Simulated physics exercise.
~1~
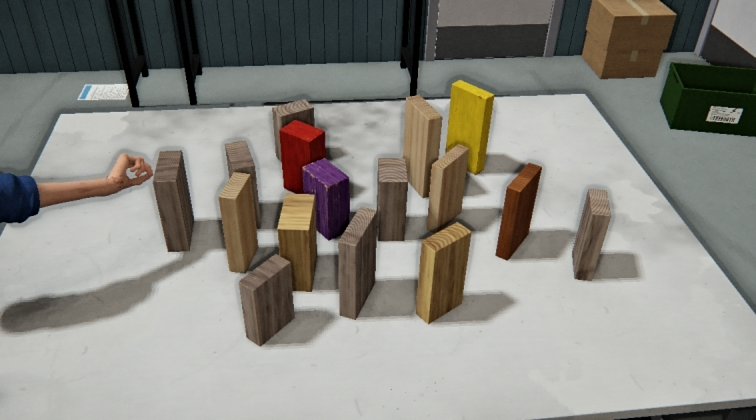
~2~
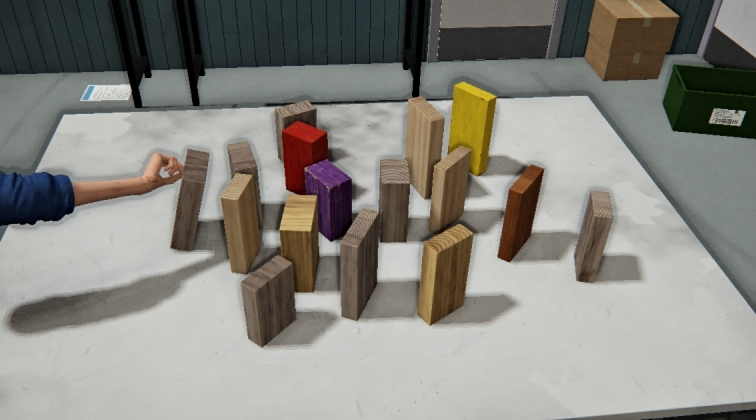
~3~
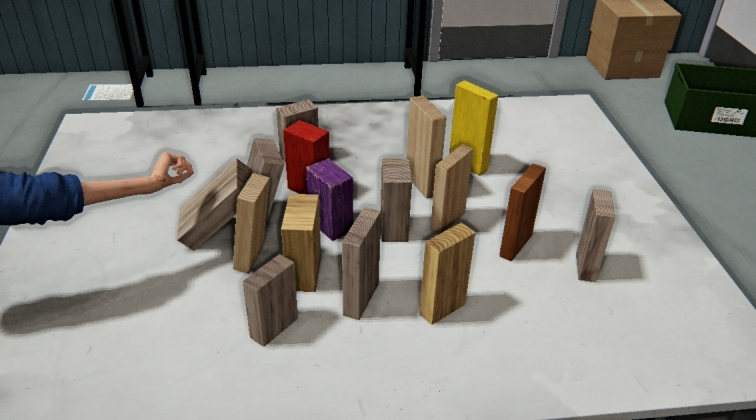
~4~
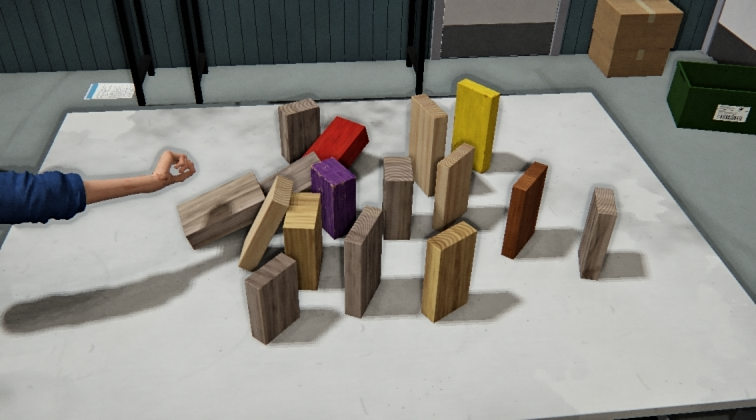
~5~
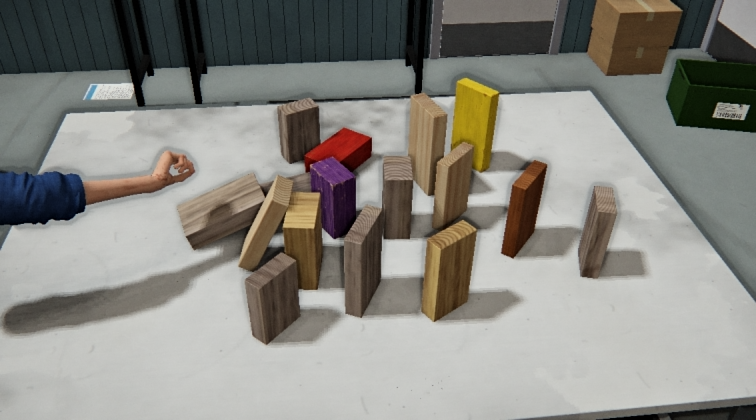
Hand tipping a wooden block rightward into its neighbours, toppling the red block flat while the purple and yellow blocks stay standing.
